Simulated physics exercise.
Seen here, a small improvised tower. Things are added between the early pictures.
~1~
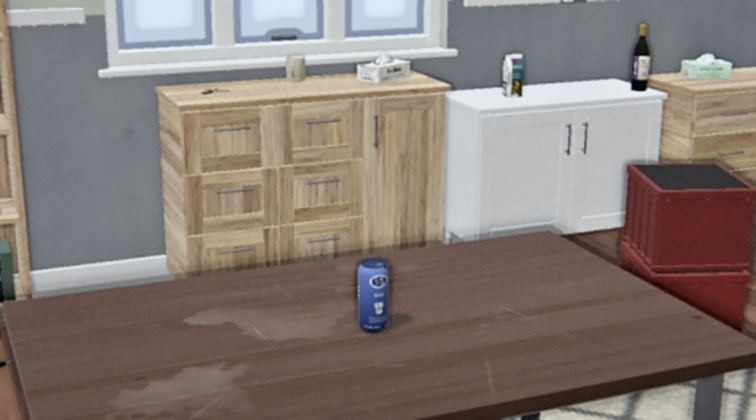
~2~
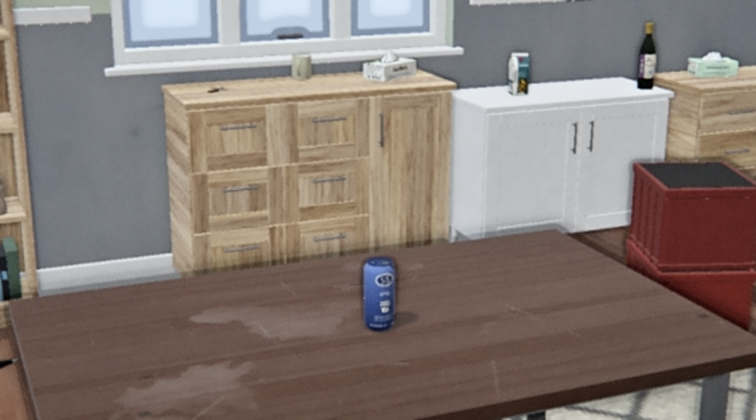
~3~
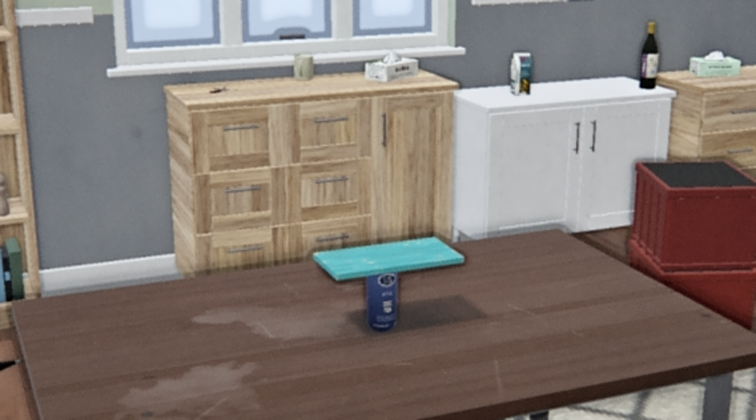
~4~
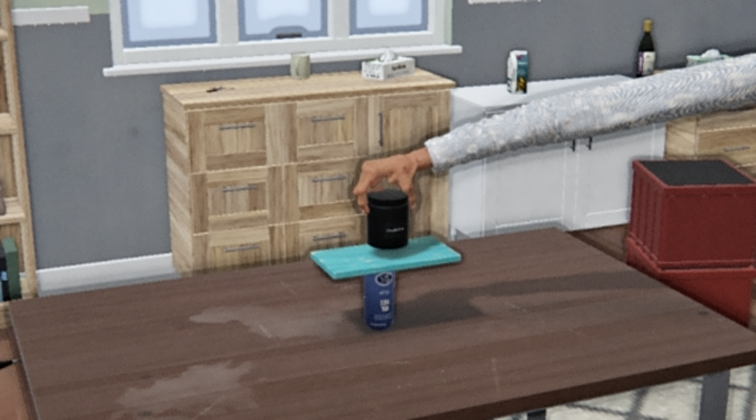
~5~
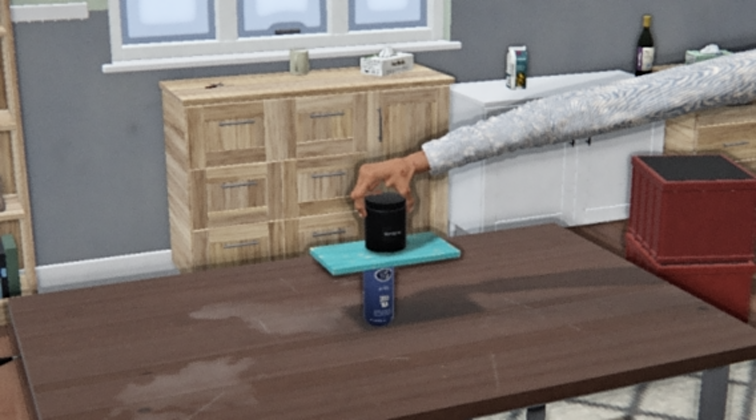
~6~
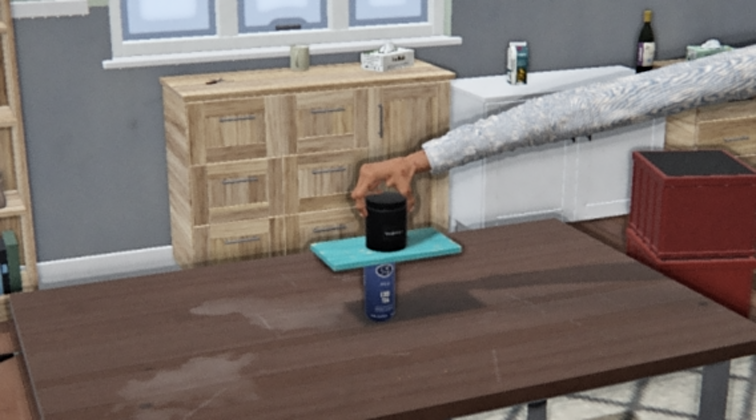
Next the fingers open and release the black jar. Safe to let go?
The stack keeps its balance.
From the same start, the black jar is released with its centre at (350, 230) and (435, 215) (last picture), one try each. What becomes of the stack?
First try: It gives way; second try: It loses its balance.
Then, 0.20 s past the last view, nothing moves.
Then, 0.40 s past the last view, black jar resting near (386, 222).
Finally, all 3 still in place. Final places as the last picture's camera would see them, black jar near (386, 222). The stack holds.
